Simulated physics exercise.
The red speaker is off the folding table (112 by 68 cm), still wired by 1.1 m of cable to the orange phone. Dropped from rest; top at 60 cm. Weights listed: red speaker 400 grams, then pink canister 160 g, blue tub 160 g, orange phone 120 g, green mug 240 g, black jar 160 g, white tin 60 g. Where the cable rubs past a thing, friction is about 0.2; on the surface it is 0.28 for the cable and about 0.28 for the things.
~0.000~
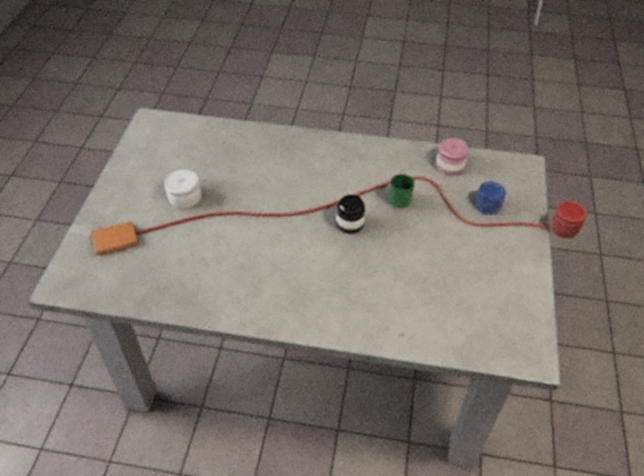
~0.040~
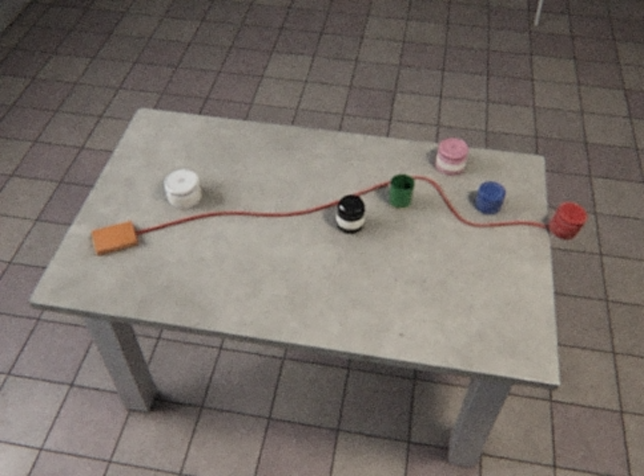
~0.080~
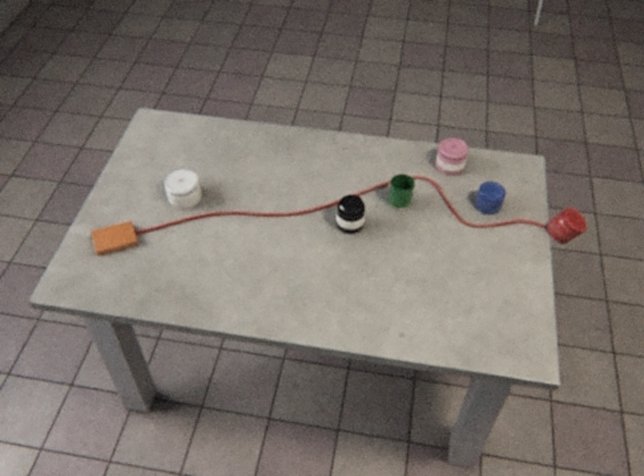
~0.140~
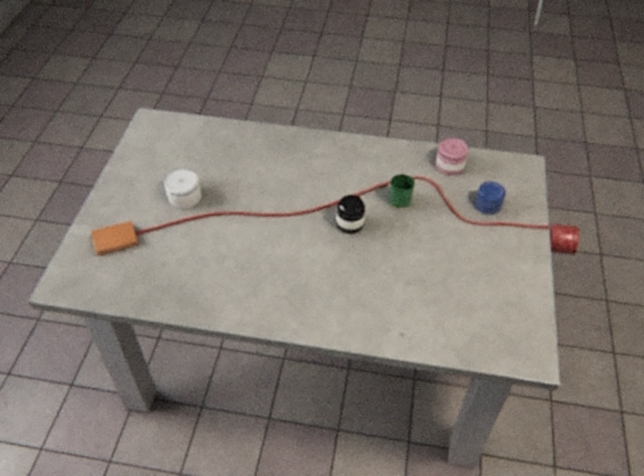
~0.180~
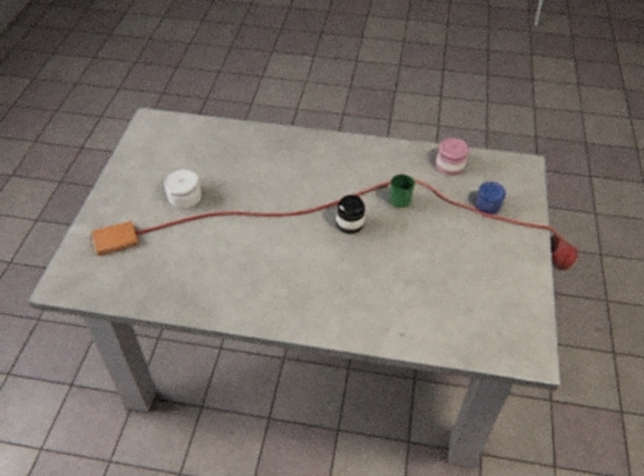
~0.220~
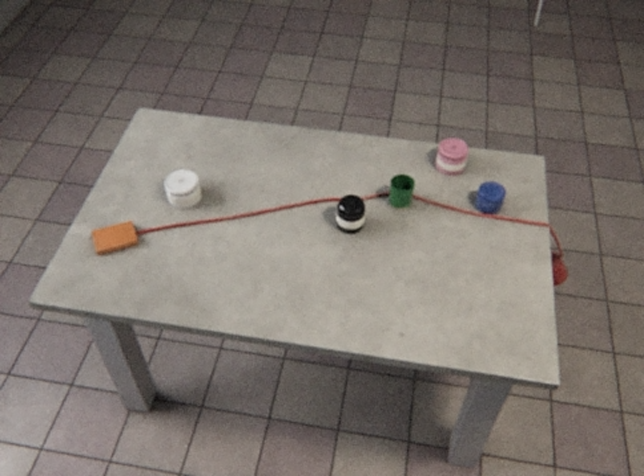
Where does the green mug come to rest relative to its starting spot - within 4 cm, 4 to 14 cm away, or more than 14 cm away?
It comes to rest 4 to 14 cm away.
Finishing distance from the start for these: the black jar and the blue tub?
Black jar roughly 2 cm, blue tub roughly 0 cm.
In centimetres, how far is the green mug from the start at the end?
Green mug: About 8 cm.
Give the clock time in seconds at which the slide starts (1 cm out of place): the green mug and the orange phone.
For the green mug it's 0.26 s, while the orange phone gets there at 0.24 s.
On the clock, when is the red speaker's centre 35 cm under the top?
Answer: 0.40 s on the clock.
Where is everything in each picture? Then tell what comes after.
Green mug (403, 182); cable runs through (507, 224) (438, 188) (276, 215) (183, 220), in the first frame.
Red speaker (572, 212); cable runs through (506, 224) (184, 220), in the second frame.
Red speaker (567, 226); cable runs through (504, 223) (184, 220), in the third frame.
Red speaker (563, 240); cable runs through (509, 224) (184, 220), in the fourth frame.
Red speaker (558, 253); cable runs through (527, 225) (184, 220), in the fifth frame.
Green mug (403, 182); cable runs through (550, 229) (458, 210) (370, 197) (279, 208) (186, 224), in the sixth frame.
By 0.5 s, the cable's tail end at (285, 220); green mug 7 cm off its start, orange phone 35 cm off its start, red speaker over the edge.
By 0.7 s, the cable's tail end at (390, 189); green mug 7 cm off its start, orange phone 63 cm off its start, red speaker over the edge.
By 1.0 s, the cable's tail end at (419, 182); green mug 7 cm off its start at (409, 203), orange phone 71 cm off its start at (400, 174), red speaker over the edge.
By 1.2 s, the cable's tail end at (420, 182); green mug 7 cm off its start, orange phone 71 cm off its start, red speaker over the edge.
By 2.4 s, the cable's tail end at (420, 182); green mug 7 cm off its start at (409, 203), orange phone 71 cm off its start at (401, 174), red speaker over the edge, black jar 3 cm off its start at (363, 207).
